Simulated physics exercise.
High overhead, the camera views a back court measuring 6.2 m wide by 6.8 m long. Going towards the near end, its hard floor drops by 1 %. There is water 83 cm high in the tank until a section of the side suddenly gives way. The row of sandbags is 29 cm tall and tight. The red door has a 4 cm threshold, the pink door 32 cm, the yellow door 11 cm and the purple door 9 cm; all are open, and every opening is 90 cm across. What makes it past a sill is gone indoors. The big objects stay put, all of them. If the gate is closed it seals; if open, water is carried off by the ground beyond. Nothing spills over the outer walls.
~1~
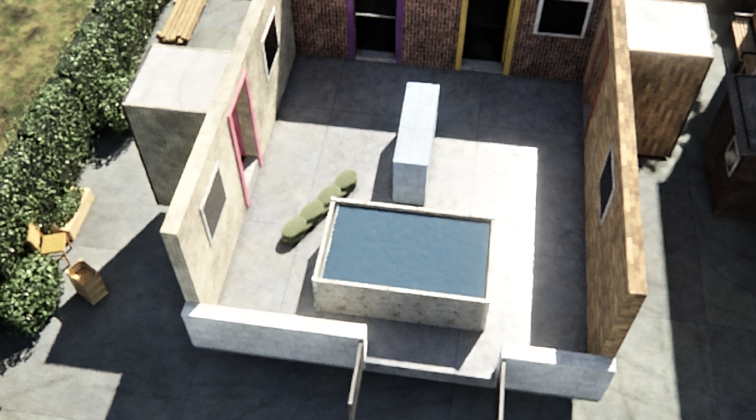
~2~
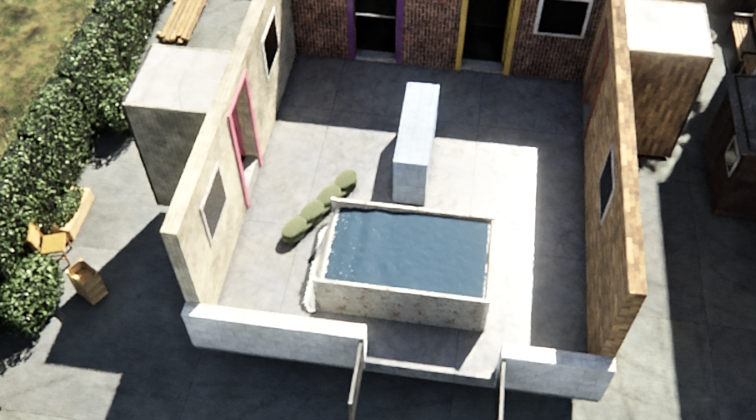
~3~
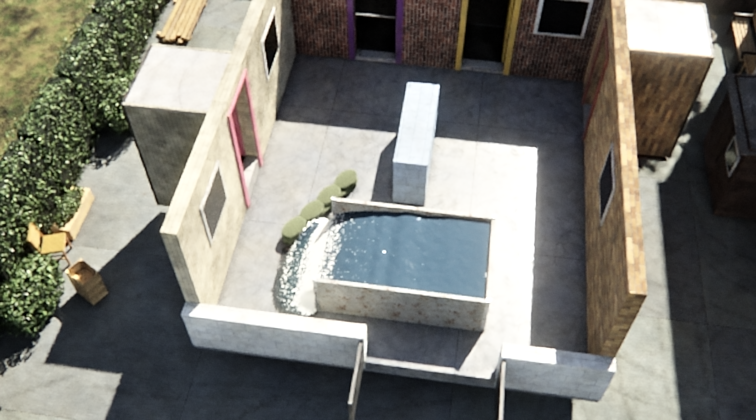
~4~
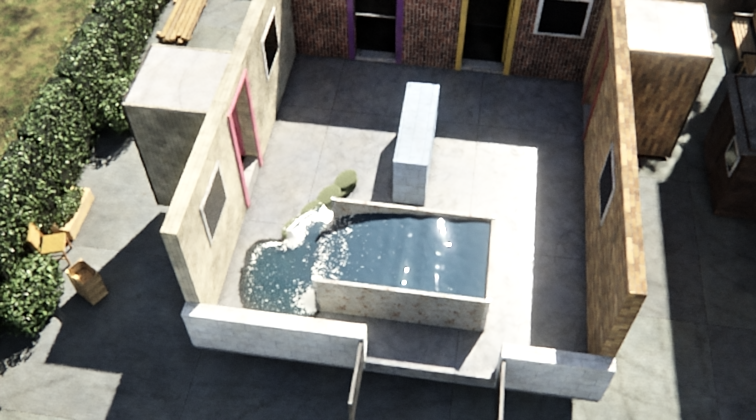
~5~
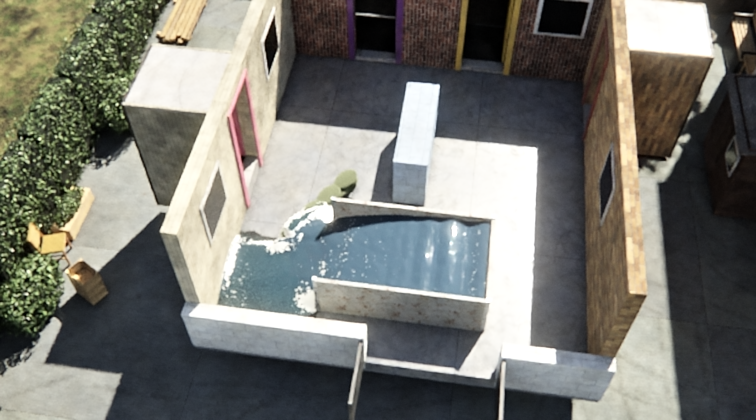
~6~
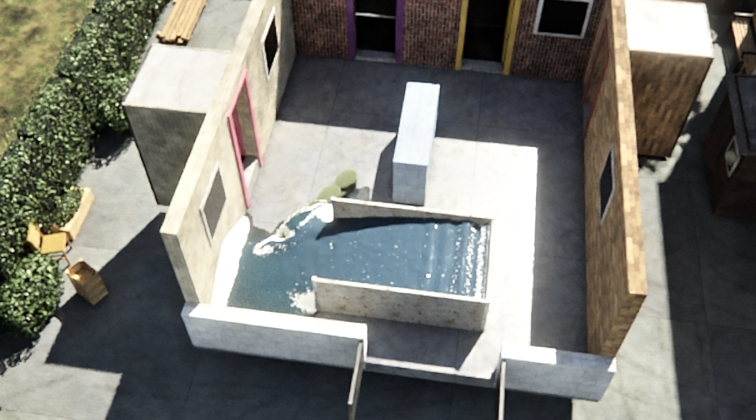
Walled back court from overhead, water bursting from the left end of a tank, swamping green bushes and spreading to the left wall.
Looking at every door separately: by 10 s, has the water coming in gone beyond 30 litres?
Red door: Outstrips the figure; pink door: Lags behind the figure; yellow door: Lags behind the figure; purple door: Outstrips the figure.
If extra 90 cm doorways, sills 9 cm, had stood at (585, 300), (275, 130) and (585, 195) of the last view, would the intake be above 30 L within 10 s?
Less, less, less.
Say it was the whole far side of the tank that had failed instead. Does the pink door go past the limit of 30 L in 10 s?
Well, at pink it would be too little.
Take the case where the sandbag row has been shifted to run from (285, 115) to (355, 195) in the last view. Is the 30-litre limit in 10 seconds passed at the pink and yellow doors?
Against the limit, the pink door stays within it and the yellow door stays within it.
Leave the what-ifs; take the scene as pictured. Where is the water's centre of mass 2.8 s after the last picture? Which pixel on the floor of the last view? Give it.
About (342, 244).
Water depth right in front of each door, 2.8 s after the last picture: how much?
Depth readings (cm): Red = 0; pink = 14; yellow = 0; purple = 19.
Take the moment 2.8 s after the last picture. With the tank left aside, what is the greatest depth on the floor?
Some 38 cm deep.
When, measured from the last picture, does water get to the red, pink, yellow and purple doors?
The front reaches red at 5.0 s, pink at 0.2 s, yellow at 3.4 s, purple at 2.4 s.
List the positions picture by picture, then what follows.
In the first picture, still water, 83 cm deep, in the tank at (407, 250).
In the second picture, the front is at a hidden place, 0.9 m from the gap at (328, 257); 0.4 m2 of floor is under water; 83 cm left at the back of the tank.
In the third picture, water pours out at (328, 260) and has run 1.1 m, to (290, 315); typically 17 cm deep outside, 83 cm at the tank's back.
In the fourth picture, the front is at a hidden place, 1.5 m from the gap at (328, 261); 2.5 m2 of floor is under water; 83 cm left at the back of the tank.
In the fifth picture, water pours out at (328, 261) and has run 2.0 m, to (217, 306); typically 12 cm deep outside, 81 cm at the tank's back.
In the sixth picture, water pours out at (328, 262) and has run 2.2 m, to a hidden place; typically 14 cm deep outside, 73 cm at the tank's back.
Then, 0.7 s after the last picture water covers 20 % of the floor and is deepest (73 cm) near (210, 327); red door not reached, pink door 11 cm at the sill, 0 L in, yellow door not reached, purple door not reached.
Then, 1.5 s after the last picture water covers 40 % of the floor and is deepest (61 cm) near (210, 327); red door not reached, pink door 15 cm at the sill, 0 L in, yellow door not reached, purple door not reached.
Then, 2.8 s after the last picture water covers 60 % of the floor and is deepest (38 cm) near (584, 367); red door not reached, pink door 14 cm at the sill, 0 L in, yellow door not reached, purple door 19 cm at the sill, 0 L in.
Then, 5.3 s after the last picture water covers 90 % of the floor and is deepest (16 cm) near (263, 334); red door 7 cm at the sill, 2 L in, pink door 7 cm at the sill, 0 L in, yellow door 7 cm at the sill, 0 L in, purple door 16 cm at the sill, 105 L in.
Then, 9.3 s after the last picture water covers 95 % of the floor and is deepest (16 cm) near (253, 333); red door 9 cm at the sill, 135 L in, pink door 7 cm at the sill, 0 L in, yellow door 3 cm at the sill, 0 L in, purple door 5 cm at the sill, 121 L in.
